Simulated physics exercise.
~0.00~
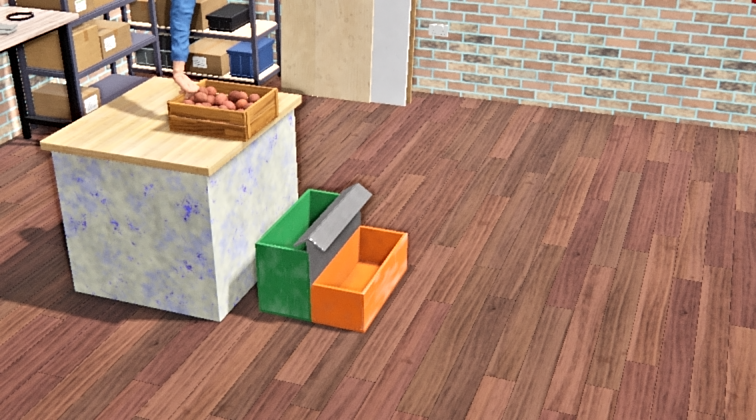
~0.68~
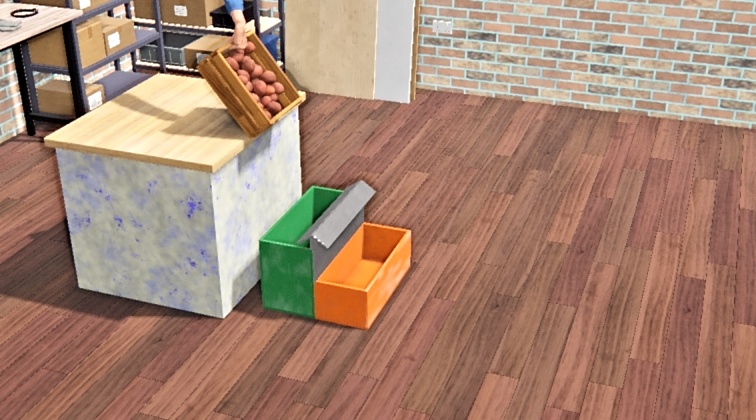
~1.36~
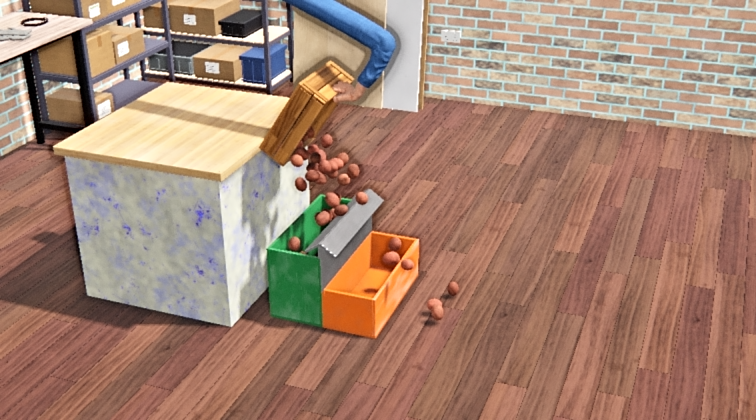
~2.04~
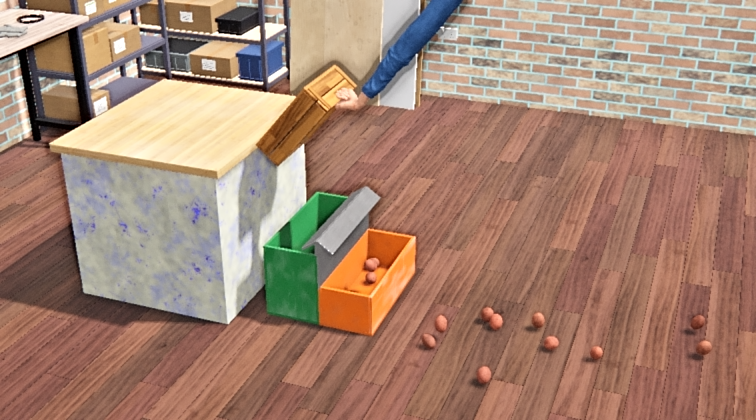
We see an arm tip a wooden box of red potatoes over the edge of a bench, spilling them towards a green tote and an orange box divided by a grey ridge. Some land in the containers, while others scatter across the wooden floor to the right.
